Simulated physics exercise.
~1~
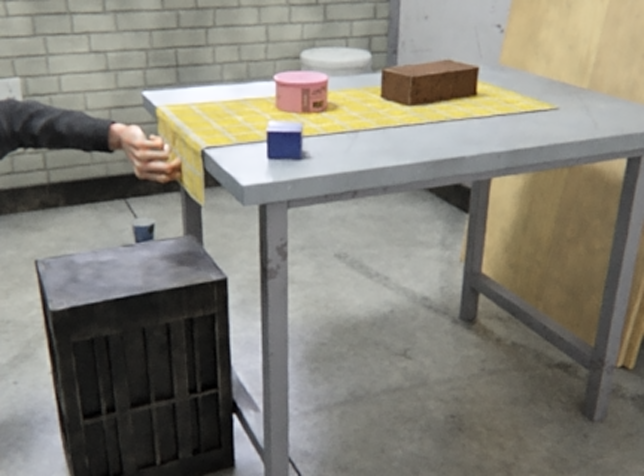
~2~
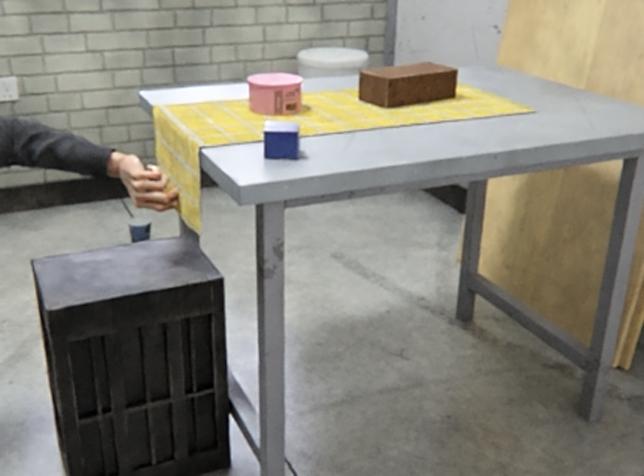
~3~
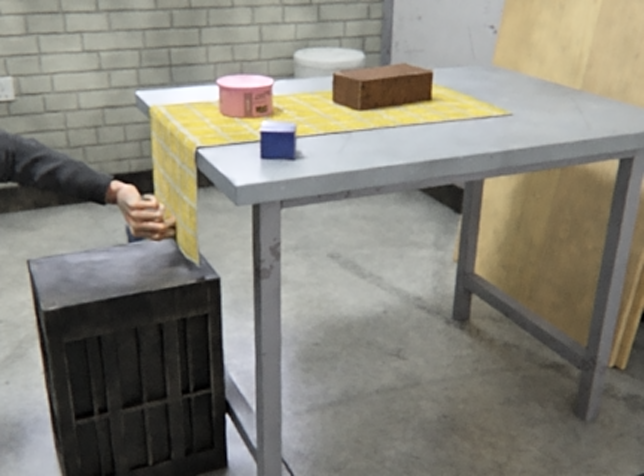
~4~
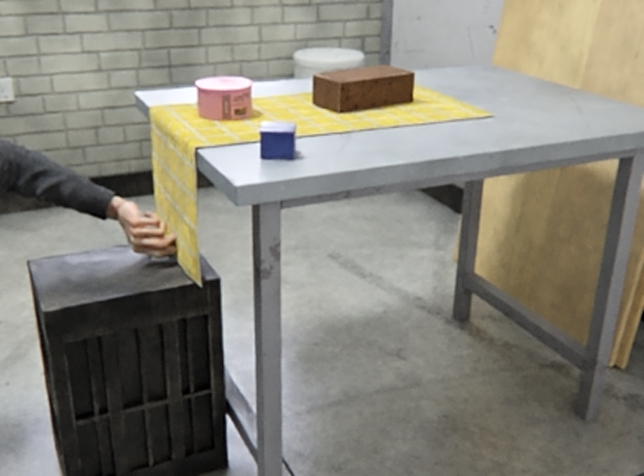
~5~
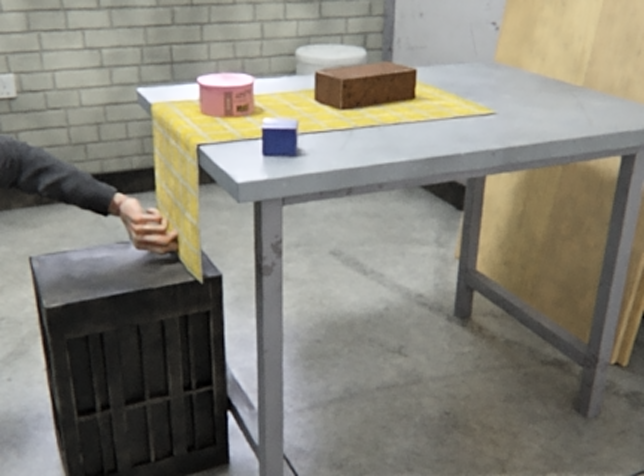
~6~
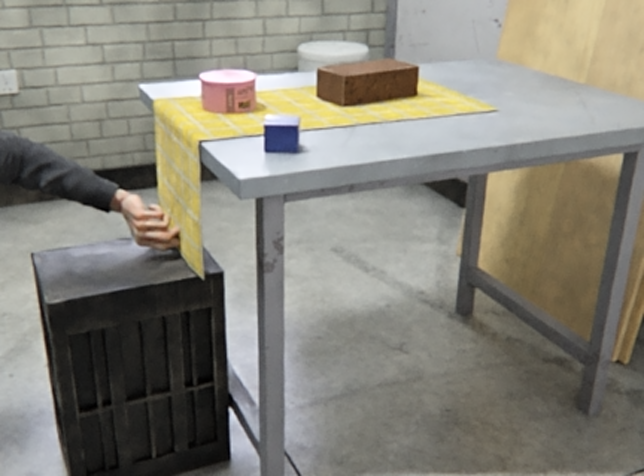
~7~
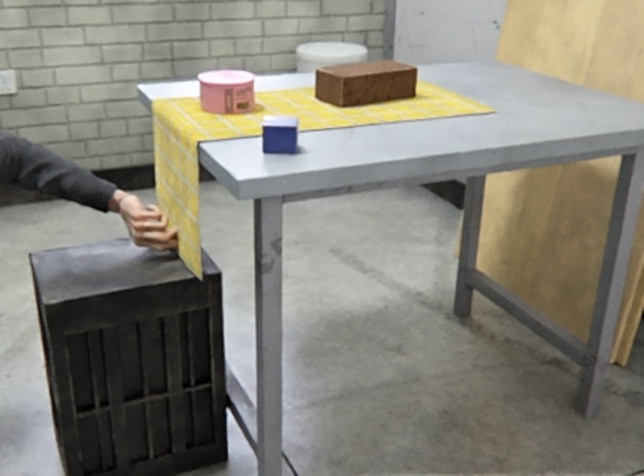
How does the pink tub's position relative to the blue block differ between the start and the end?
At the start the pink tub sits behind the blue block and slightly to its right. By the end it is farther left, behind and to the left of the block and closer to the left end of the workbench.
